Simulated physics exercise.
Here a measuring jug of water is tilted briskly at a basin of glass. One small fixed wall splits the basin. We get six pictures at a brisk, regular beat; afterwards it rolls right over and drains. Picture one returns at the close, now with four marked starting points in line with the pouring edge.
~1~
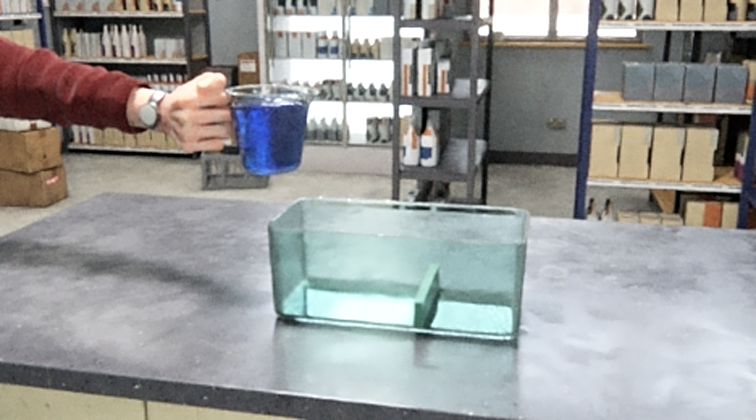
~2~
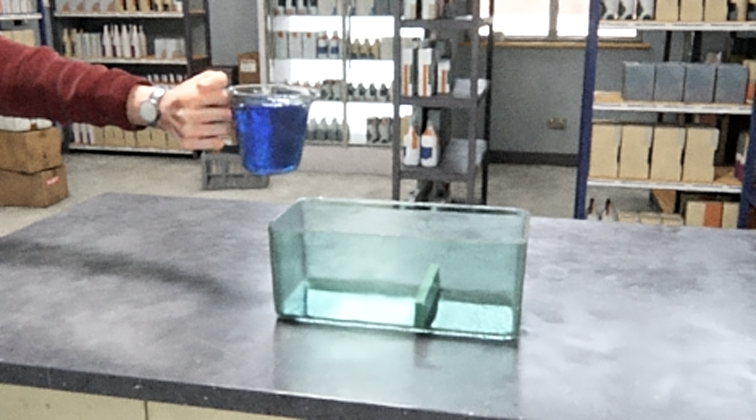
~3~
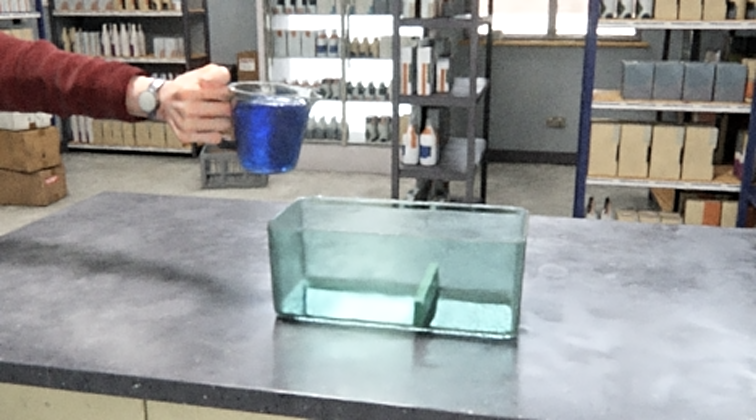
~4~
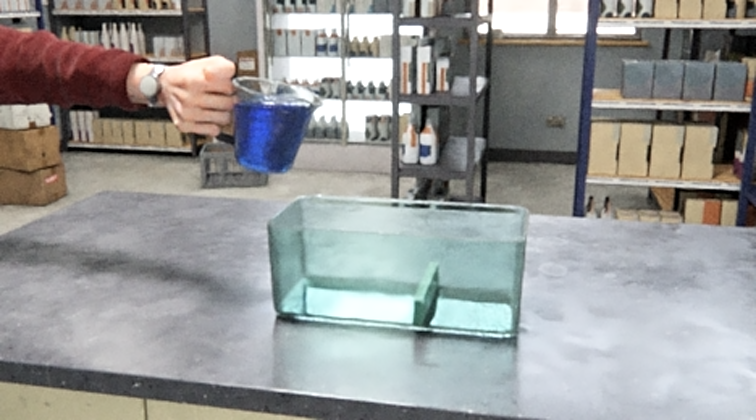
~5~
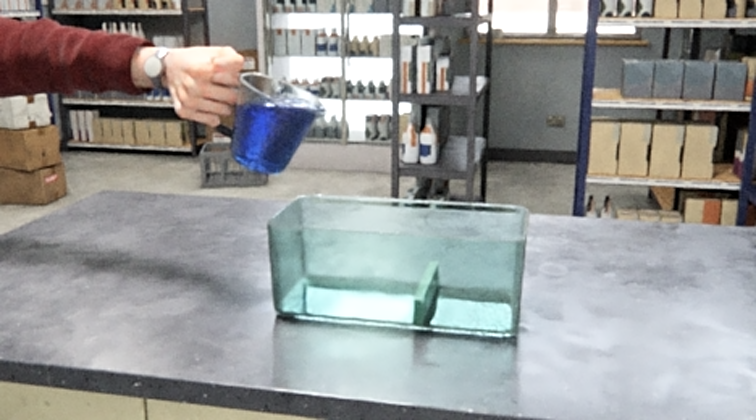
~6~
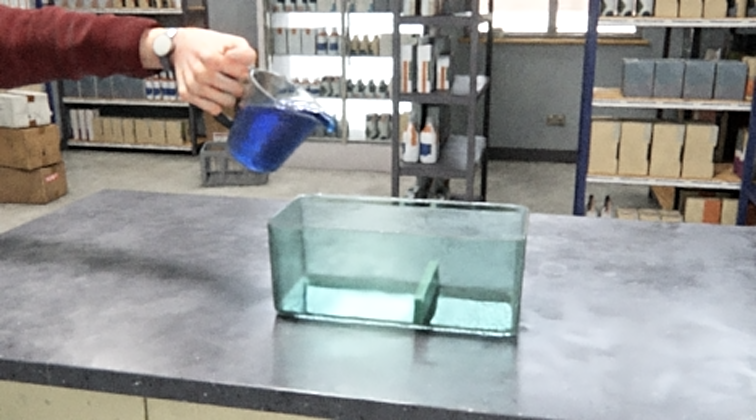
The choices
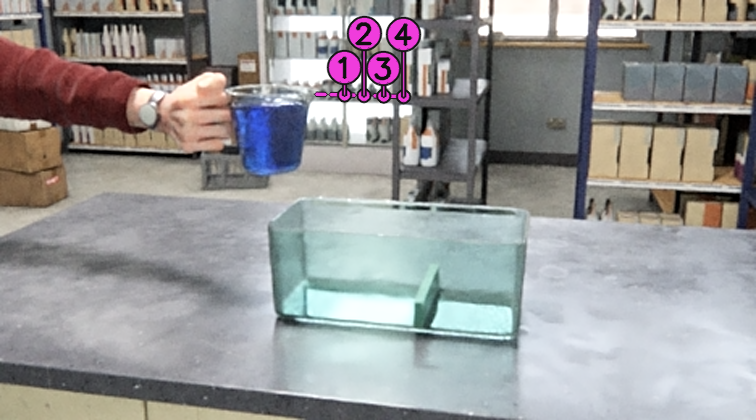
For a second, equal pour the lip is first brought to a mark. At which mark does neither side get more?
3 works best here.
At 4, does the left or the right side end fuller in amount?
The right side.
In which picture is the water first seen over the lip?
Picture 6.
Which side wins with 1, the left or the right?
The left one.
On the marked copy, 1 at (344, 95); 2 at (364, 95); 3 at (383, 96); 4 at (403, 96).
For place 1, about 91 % ends left of the wall and 8 % right of it.
For place 2, about 83 % ends left of the wall and 16 % right of it.
For place 3, about 43 % ends left of the wall and 57 % right of it.
For place 4, about 11 % ends left of the wall and 89 % right of it.
